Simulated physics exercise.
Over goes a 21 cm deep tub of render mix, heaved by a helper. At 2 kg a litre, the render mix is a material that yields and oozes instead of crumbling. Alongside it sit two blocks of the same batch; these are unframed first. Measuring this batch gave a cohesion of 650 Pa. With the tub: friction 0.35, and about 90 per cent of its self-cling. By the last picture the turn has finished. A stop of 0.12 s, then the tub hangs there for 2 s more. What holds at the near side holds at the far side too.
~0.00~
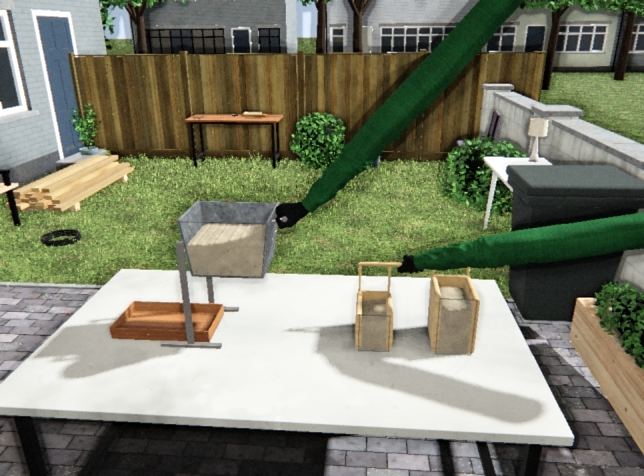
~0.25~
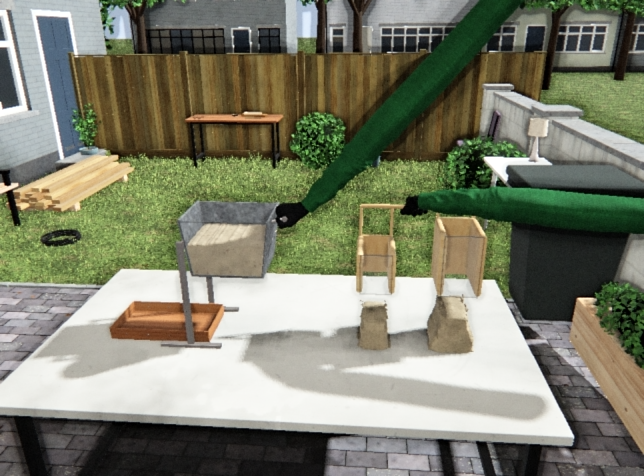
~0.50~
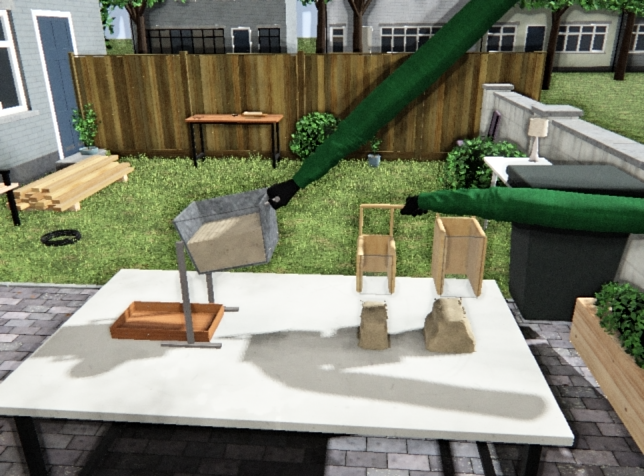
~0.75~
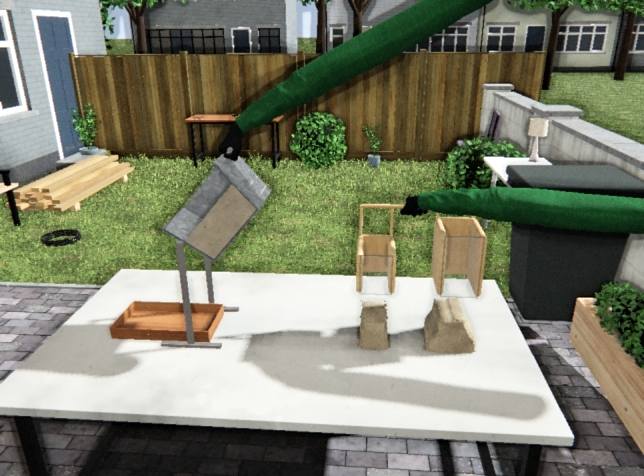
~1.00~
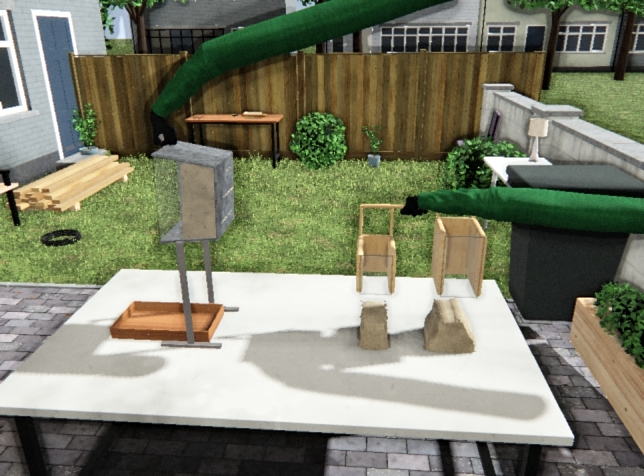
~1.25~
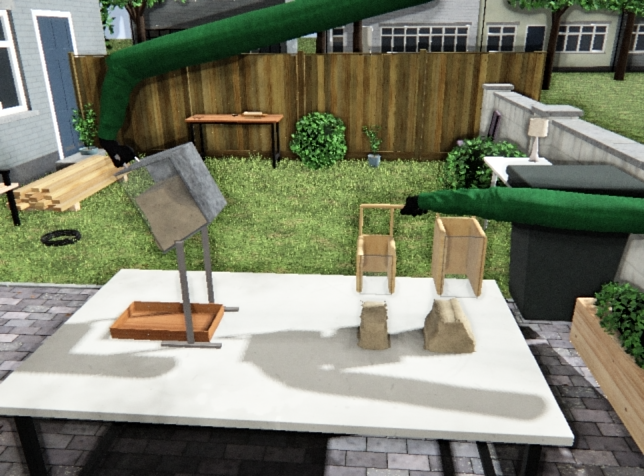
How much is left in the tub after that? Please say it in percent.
About 4 %.
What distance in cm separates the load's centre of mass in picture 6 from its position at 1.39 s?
It has moved close to 15 cm.
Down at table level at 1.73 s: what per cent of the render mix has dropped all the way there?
About 90 %.
After 1.39 s, the tub is at 116 degrees and holds 34 %.
After 1.56 s, the tub is at 116 degrees and holds 4 %.
After 1.73 s, the tub is at 116 degrees and holds 4 %.
After 1.90 s, the tub is at 116 degrees and holds 4 %.
After 3.25 s, the tub is at 116 degrees and holds 4 %.
